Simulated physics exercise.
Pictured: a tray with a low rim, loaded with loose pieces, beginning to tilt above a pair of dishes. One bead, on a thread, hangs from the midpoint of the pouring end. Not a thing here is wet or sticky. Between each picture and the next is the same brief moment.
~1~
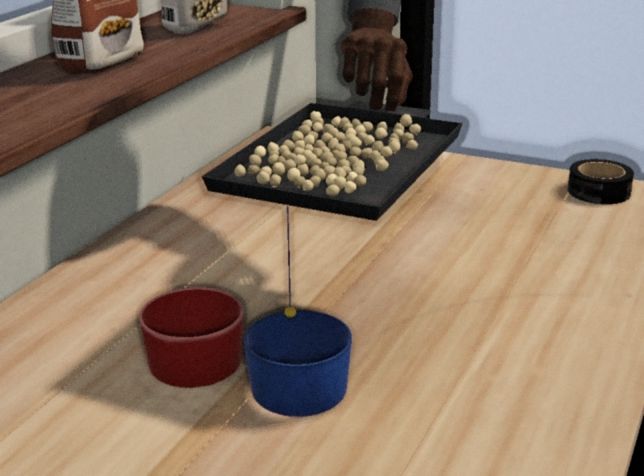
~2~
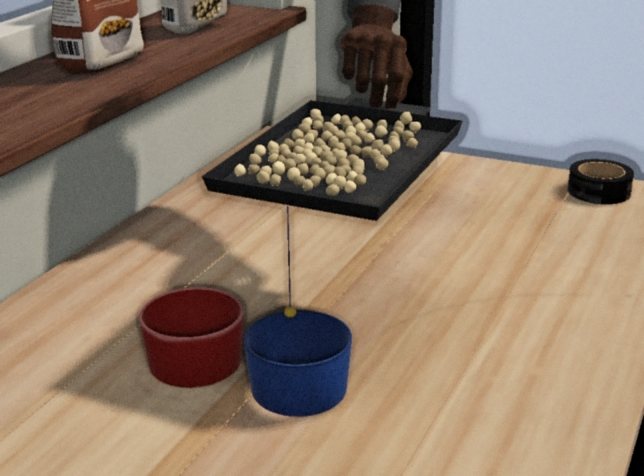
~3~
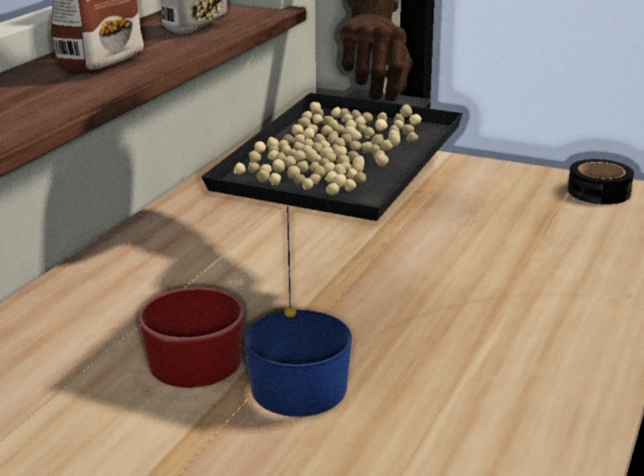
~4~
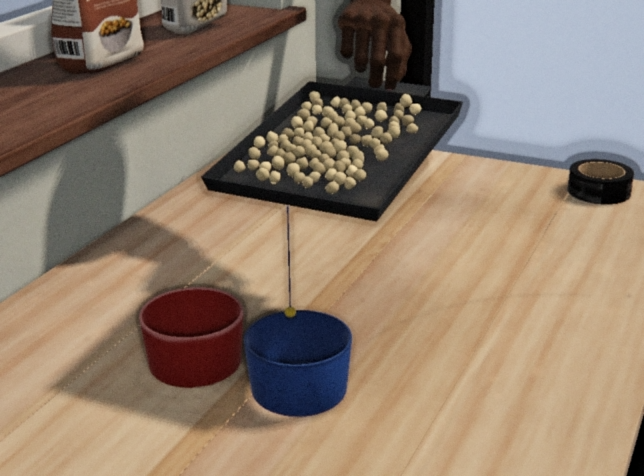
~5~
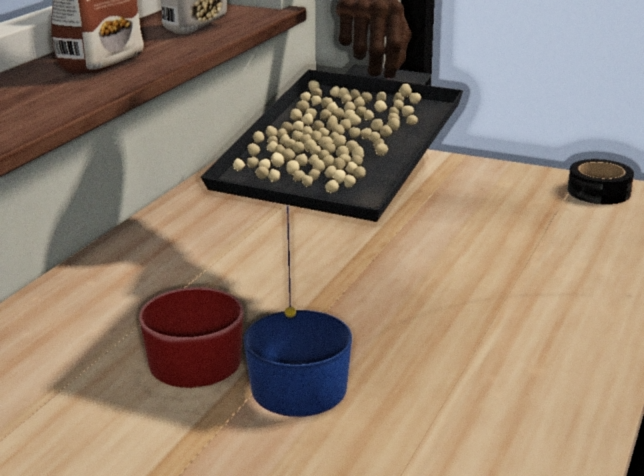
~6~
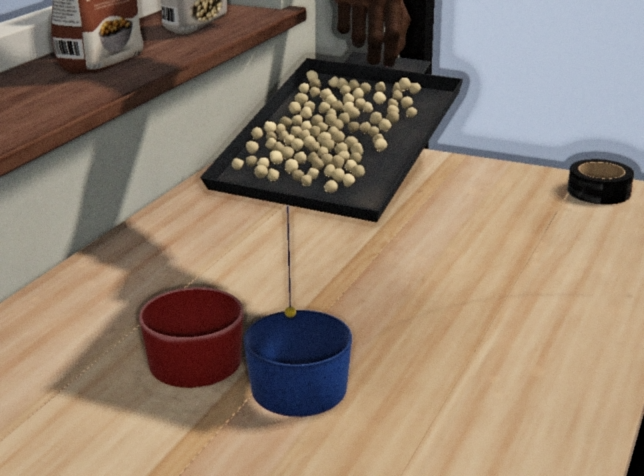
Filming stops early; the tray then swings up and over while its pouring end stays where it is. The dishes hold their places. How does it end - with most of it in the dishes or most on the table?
It ends with most on the table.
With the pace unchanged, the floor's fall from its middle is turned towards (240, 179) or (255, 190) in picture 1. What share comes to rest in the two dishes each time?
80 % and 70 %.
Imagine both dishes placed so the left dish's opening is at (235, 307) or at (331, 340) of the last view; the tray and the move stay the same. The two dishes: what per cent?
About 0 and 30 per cent.
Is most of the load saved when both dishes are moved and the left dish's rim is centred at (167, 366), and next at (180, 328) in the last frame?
For the two places in order: A minority share, a majority share.
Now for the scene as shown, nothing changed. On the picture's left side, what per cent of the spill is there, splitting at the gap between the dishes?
I'd guess close to 50 %.
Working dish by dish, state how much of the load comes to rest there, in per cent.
Result - left dish: 10 %; right dish: 30 %.
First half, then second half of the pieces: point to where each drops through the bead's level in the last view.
Initially about (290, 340); subsequently about (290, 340).
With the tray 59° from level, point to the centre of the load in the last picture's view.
Its middle sits at about pixel (300, 167).
Soon after the last picture, tray tipped steeply; all on the tray.
A little later, tray tipped right over; a small part on the tray; about a quarter in the right dish; a small part in the left dish; about a third outside both; about a quarter in the air.
Later still, tray tipped past a quarter turn; about a quarter in the right dish; a small part in the left dish; about two thirds outside both.
At rest, tray tipped past a quarter turn; about a quarter in the right dish; a small part in the left dish; about two thirds outside both.
